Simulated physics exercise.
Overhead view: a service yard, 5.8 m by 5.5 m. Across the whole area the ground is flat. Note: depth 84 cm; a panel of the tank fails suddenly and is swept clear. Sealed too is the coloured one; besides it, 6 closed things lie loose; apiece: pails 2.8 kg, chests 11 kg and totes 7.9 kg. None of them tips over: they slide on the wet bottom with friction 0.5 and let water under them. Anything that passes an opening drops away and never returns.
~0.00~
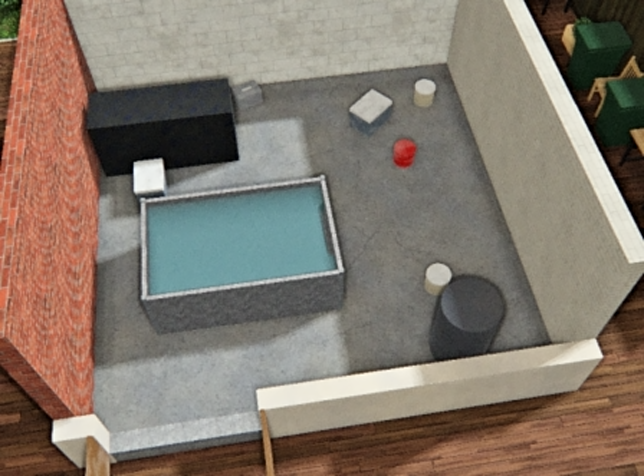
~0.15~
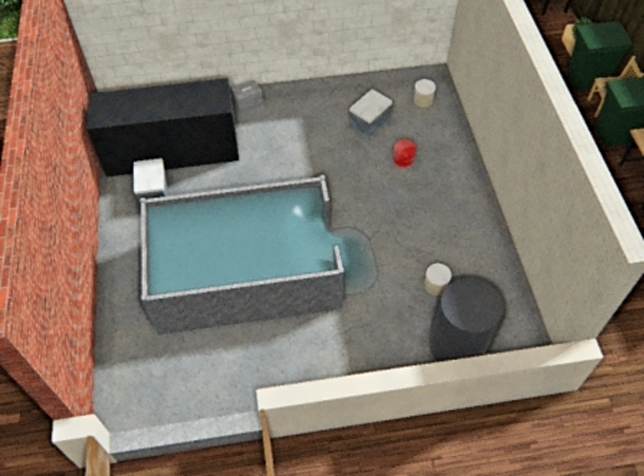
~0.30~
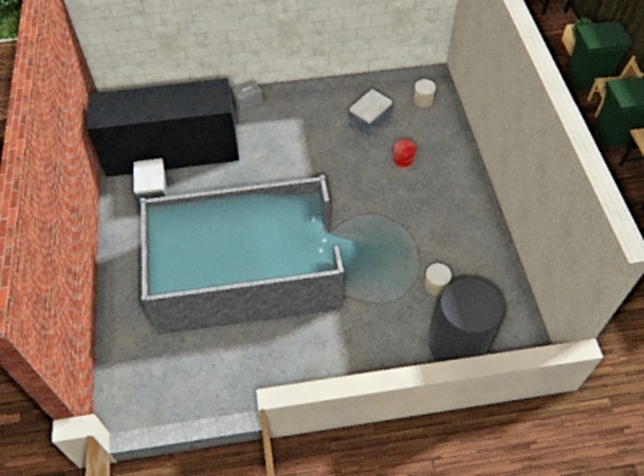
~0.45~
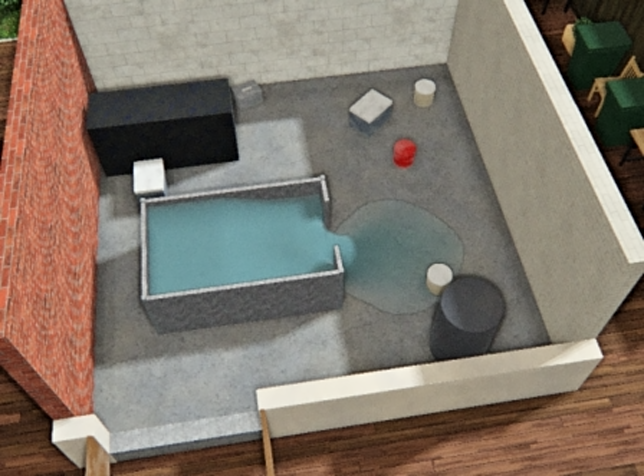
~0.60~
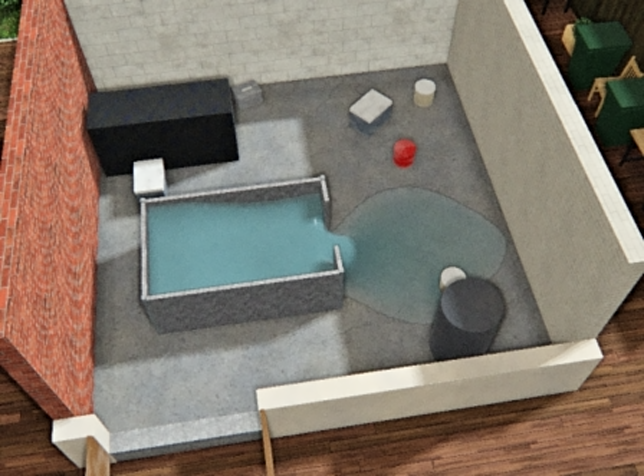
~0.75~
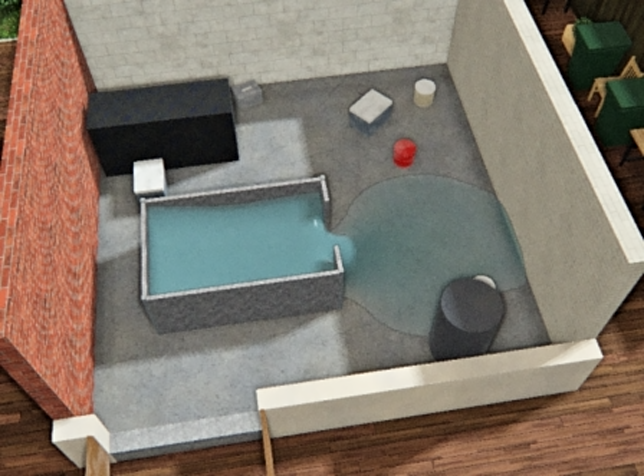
Water pouring through a gap in a tank's right side, spreading across a grey yard and shifting a small pale cylinder rightward.
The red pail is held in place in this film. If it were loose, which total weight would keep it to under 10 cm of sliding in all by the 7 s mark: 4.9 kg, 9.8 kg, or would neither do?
Neither of them.
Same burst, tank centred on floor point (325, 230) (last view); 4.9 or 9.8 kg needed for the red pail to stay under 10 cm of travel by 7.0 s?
For that case: Lighter one suffices.
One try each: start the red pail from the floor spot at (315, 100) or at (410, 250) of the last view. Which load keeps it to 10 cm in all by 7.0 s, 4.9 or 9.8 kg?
Taking the two tries in order, both fall short and both fall short.
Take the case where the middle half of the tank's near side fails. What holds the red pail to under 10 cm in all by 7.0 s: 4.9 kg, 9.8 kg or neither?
Result: Heavier option only.
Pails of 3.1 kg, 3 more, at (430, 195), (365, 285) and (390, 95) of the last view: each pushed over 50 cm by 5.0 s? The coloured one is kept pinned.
In the given order, I'd say greater, greater, greater.
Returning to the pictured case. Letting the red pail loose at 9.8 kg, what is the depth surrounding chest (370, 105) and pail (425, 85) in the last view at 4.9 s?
Close to 5 and 4 centimetres.
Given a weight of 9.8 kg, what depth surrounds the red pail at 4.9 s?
Close to 6 cm deep.
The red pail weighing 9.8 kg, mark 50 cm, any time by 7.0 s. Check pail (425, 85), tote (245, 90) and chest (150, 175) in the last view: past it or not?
In sequence the three objects are farther, farther and not as far.
After 1.4 s the red pail would be 21 cm from its start with 4.9 kg and 0 cm from its start with 9.8 kg; 4 cm of water round it then.
After 3.1 s the red pail would be 138 cm from its start with 4.9 kg and 14 cm from its start with 9.8 kg; 6 cm of water round it then.
After 4.9 s the red pail would be 175 cm from its start with 4.9 kg and 46 cm from its start with 9.8 kg; 6 cm of water round it then.
After 7.0 s the red pail would be 198 cm from its start with 4.9 kg and 61 cm from its start with 9.8 kg; 8 cm of water round it then.
